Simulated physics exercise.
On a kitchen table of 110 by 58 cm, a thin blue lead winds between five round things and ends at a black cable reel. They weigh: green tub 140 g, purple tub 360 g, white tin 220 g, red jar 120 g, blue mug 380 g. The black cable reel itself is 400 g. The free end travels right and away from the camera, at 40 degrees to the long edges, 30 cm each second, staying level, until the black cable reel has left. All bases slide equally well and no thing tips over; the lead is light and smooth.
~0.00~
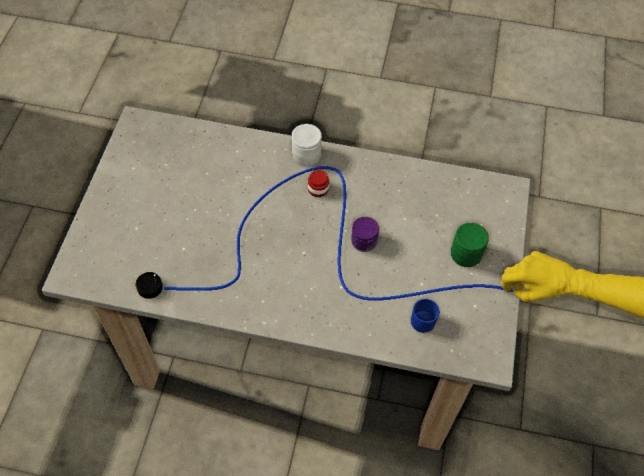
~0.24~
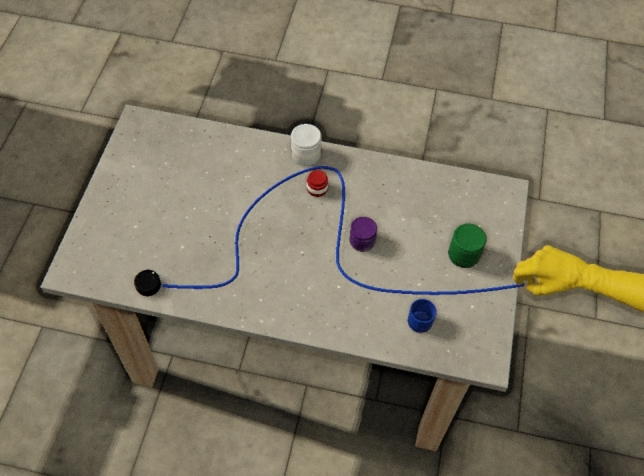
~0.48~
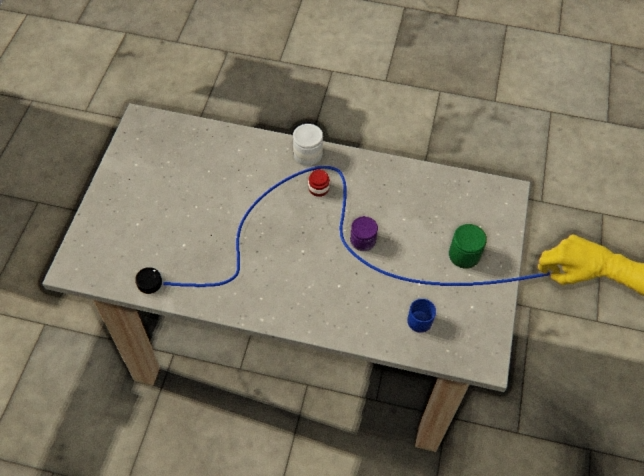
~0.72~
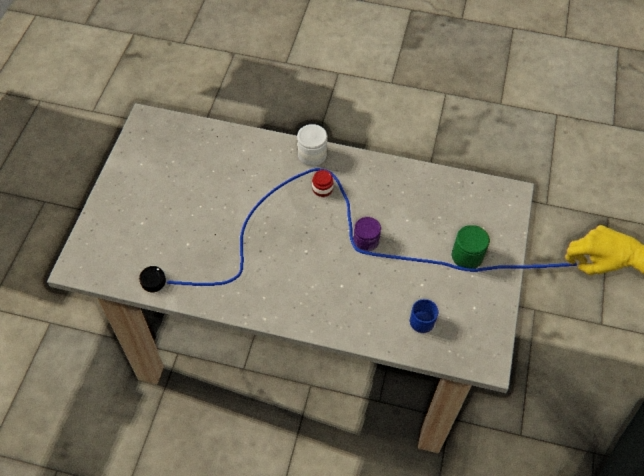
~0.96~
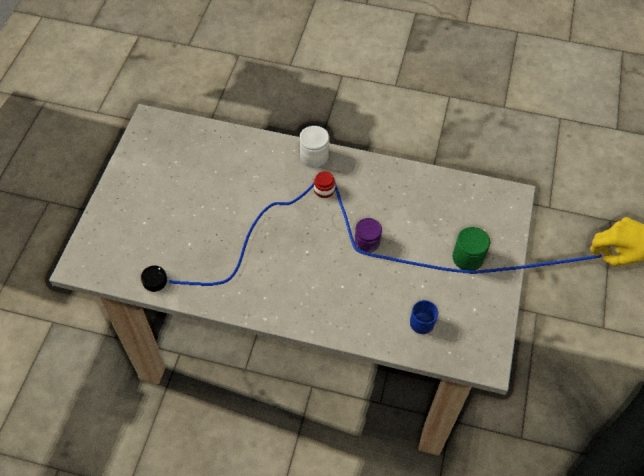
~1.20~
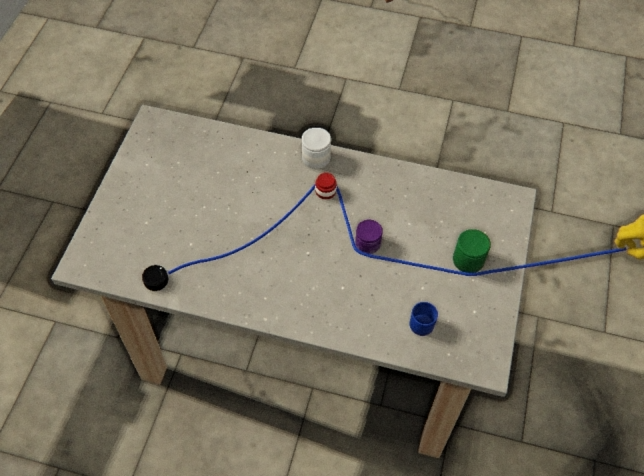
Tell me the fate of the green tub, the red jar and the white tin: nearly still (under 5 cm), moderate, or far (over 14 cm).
In order: The green tub creeps a fair way; the red jar travels a long way; the white tin hardly moves.
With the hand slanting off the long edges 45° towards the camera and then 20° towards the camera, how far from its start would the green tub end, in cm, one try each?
In turn about 0 cm, 0 cm.
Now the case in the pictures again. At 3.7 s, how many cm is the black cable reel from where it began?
Some 44 cm.
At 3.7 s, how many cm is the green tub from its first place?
Some 6 cm.
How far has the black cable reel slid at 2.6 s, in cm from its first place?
About 10 cm.
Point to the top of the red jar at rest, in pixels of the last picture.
Near (320, 288).
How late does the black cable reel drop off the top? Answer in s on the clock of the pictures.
At about 5.4 s.
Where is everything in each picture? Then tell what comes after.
In the first picture, cable reel (148, 283); green tub (472, 236); red jar (319, 177); white tin (307, 135); lead through (393, 298) (343, 216) (275, 188) (237, 278); 0 cm pulled.
In the second picture, lead through (347, 277) (274, 187); 4 cm pulled.
In the third picture, lead through (374, 268) (276, 186); 11 cm pulled.
In the fourth picture, lead through (401, 258) (280, 186); 19 cm pulled.
In the fifth picture, lead through (428, 266) (300, 197); 26 cm pulled.
In the sixth picture, cable reel (154, 275); green tub (474, 242); red jar (326, 180); white tin (316, 138); lead through (515, 268) (384, 258) (319, 182) (239, 250); 33 cm pulled.
After 2.6 s the black cable reel has slid 11 cm; shifted so far, red jar 31 cm, green tub 6 cm.
After 3.7 s the black cable reel has slid 43 cm; shifted so far, red jar 31 cm, green tub 6 cm.
After 4.8 s the black cable reel has slid 77 cm; shifted so far, red jar 31 cm, green tub 8 cm.
After 5.7 s the black cable reel is off the top; shifted so far, red jar 31 cm at (320, 288), green tub 9 cm at (480, 213), white tin 0 cm at (316, 138).
